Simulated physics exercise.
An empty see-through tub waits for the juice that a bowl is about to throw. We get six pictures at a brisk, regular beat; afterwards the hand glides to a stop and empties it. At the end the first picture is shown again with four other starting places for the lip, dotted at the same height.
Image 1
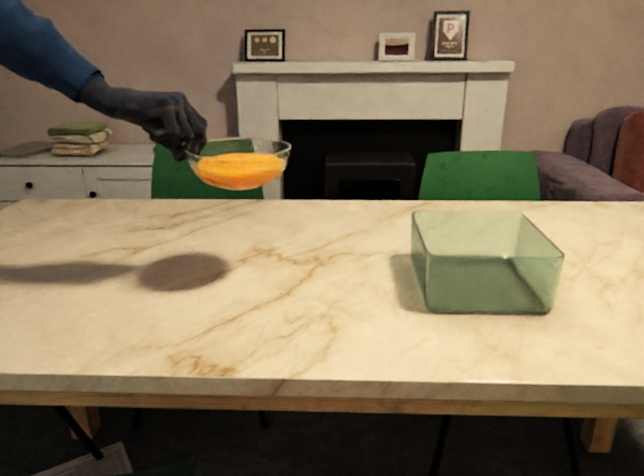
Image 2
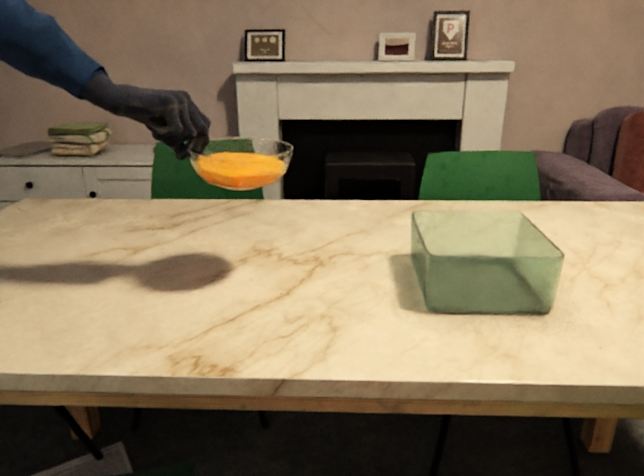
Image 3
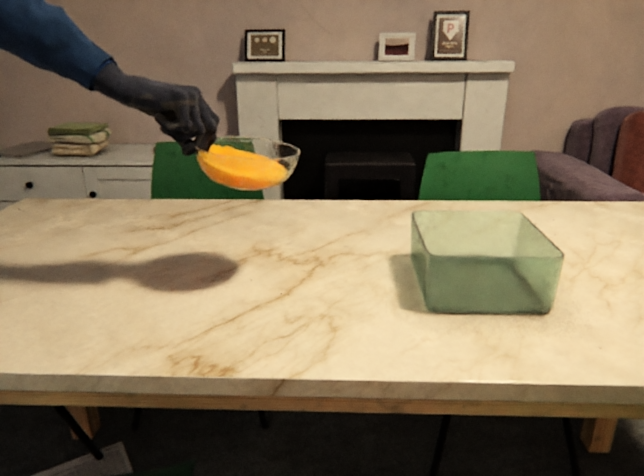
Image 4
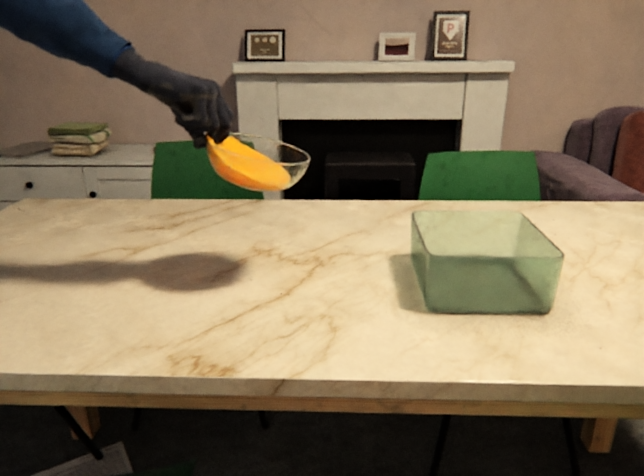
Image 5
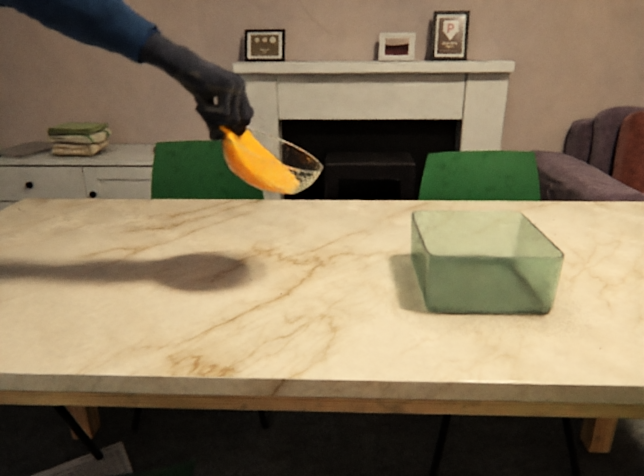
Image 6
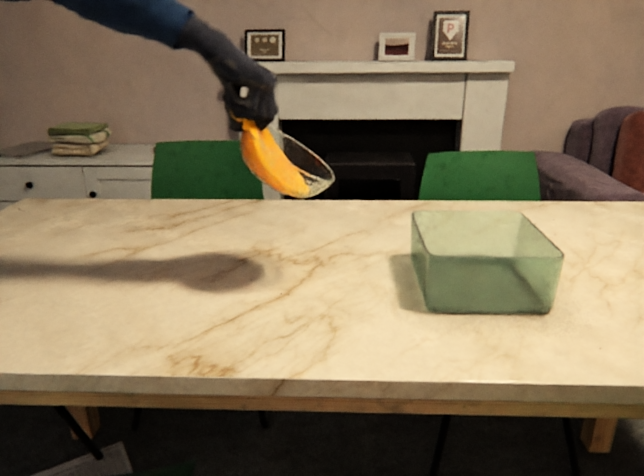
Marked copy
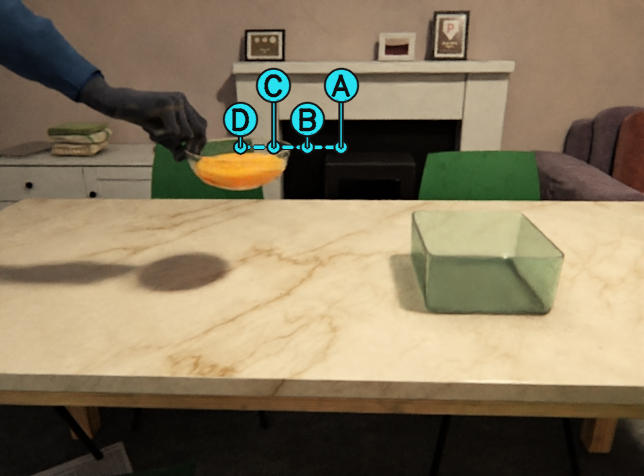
A dark hand in a blue sleeve reaches in from the upper left, holding a clear bowl of orange juice above a pale marble table in a living room, seen from a fixed camera facing a white fireplace. An empty greenish see-through tub sits at right, with green chairs behind. The hand moves right and tilts the bowl increasingly steeply, the orange shape slanting with it.
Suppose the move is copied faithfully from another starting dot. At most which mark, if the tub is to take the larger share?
Take B.
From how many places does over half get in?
Two of the four.
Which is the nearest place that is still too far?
Place C.
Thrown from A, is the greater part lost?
No, not at all.
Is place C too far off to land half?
Yes, that goes wrong.
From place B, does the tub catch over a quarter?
Yes, it does.
In cyan, A at (341, 147); B at (307, 147); C at (273, 147); D at (240, 147).
With A, about 79 % lands in the tub, 10 % falls short and 11 % goes beside or beyond.
With B, about 69 % lands in the tub, 19 % falls short and 12 % goes beside or beyond.
With C, about 33 % lands in the tub, 55 % falls short and 12 % goes beside or beyond.
With D, about 10 % lands in the tub, 84 % falls short and 5 % goes beside or beyond.
